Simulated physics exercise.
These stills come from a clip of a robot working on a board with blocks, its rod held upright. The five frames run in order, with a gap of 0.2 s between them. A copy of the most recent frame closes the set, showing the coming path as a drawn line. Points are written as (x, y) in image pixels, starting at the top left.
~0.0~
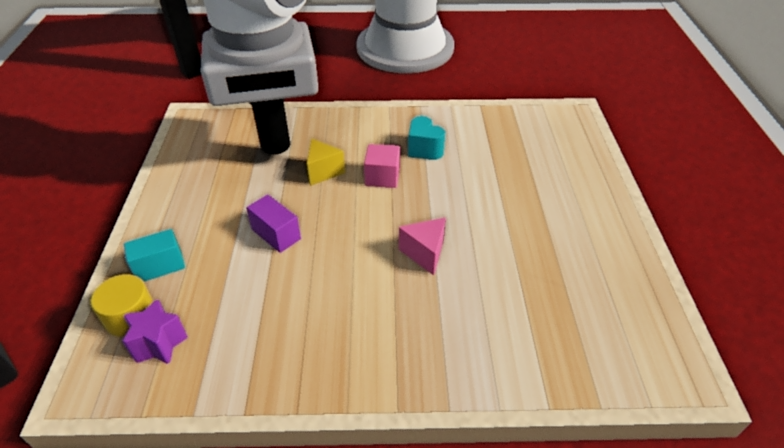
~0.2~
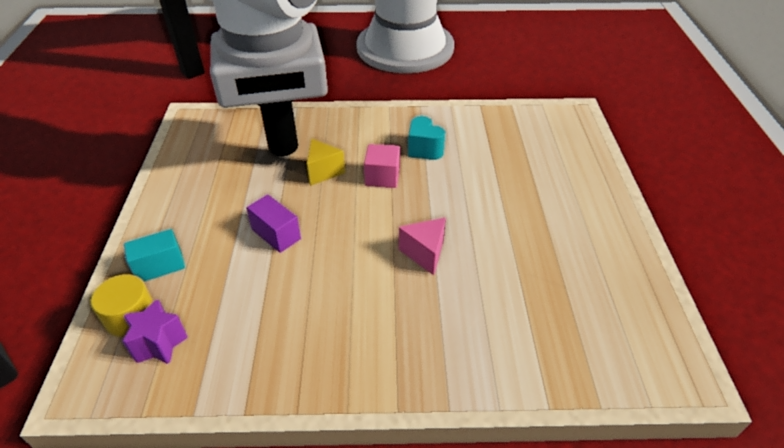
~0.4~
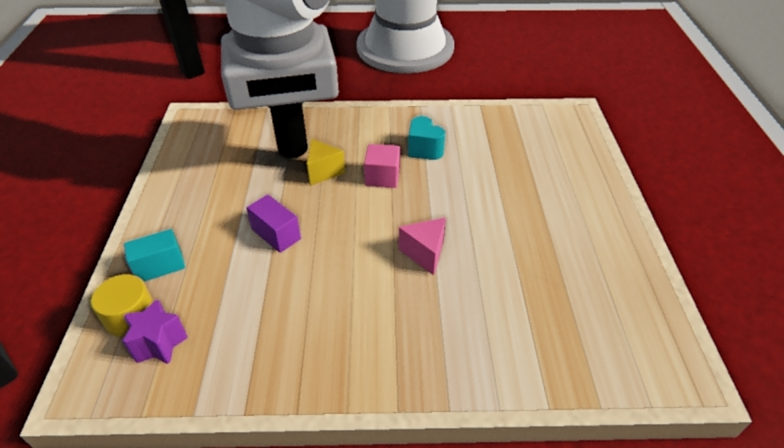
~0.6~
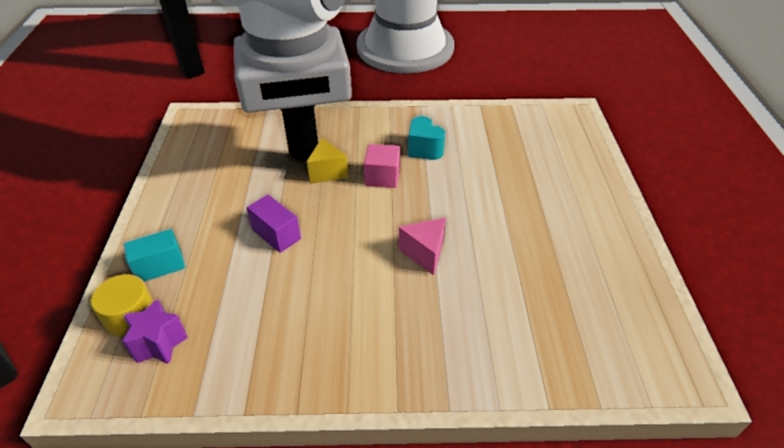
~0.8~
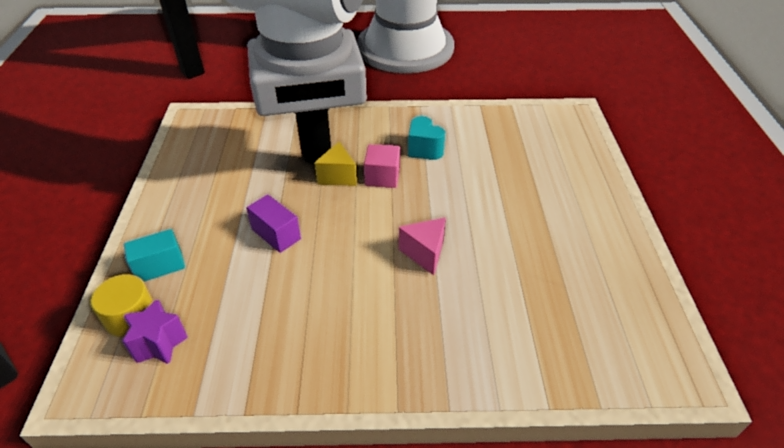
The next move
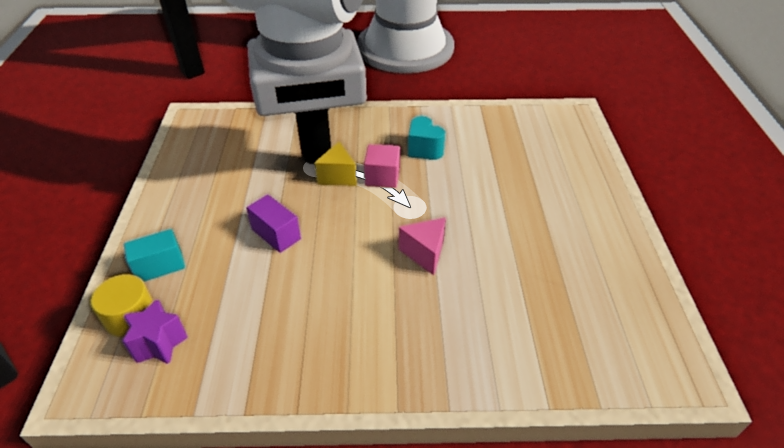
A robot arm moves right and nudges the yellow triangular block toward the pink cube.
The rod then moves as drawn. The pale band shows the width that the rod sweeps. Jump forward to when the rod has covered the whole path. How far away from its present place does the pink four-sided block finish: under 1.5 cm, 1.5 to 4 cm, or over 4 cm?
The distance will be above 4 cm.
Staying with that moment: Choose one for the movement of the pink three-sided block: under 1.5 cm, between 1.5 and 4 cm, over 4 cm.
Verdict: Less than 1.5 cm.
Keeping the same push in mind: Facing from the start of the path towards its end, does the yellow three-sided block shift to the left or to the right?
Gets pushed right.
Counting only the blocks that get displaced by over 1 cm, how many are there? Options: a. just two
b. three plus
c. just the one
The answer is a.
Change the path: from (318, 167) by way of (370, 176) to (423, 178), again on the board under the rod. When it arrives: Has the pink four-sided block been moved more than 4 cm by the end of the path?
Yes, that is how it ends up.
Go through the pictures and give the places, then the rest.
In the first picture, lower end of the rod at (276, 147), tops of blocks, yellow three-sided block at (321, 150), pink four-sided block at (382, 154), pink three-sided block at (427, 232).
In the second picture, rod at (284, 148), blocks as before.
In the third picture, rod at (293, 150), blocks as before.
In the fourth picture, rod at (304, 153), yellow three-sided block at (325, 151).
In the fifth picture, rod at (317, 156), yellow three-sided block at (337, 155), pink four-sided block at (382, 154), pink three-sided block at (427, 232).
The drawn path runs from (318, 167) through (354, 173) and (385, 186) to (410, 207).
On the path given first. One third of the way, rod at (353, 162); yellow three-sided block at (361, 169), turned 15° clockwise; pink four-sided block at (388, 156), turned 20° anticlockwise.
Two thirds of the way, rod at (386, 176); yellow three-sided block at (377, 182), turned 80° clockwise; pink four-sided block at (418, 160), turned 25° anticlockwise.
At the end, rod at (410, 196); yellow three-sided block at (378, 190), turned 105° clockwise; pink four-sided block at (426, 161), turned 40° anticlockwise; pink three-sided block not moved.
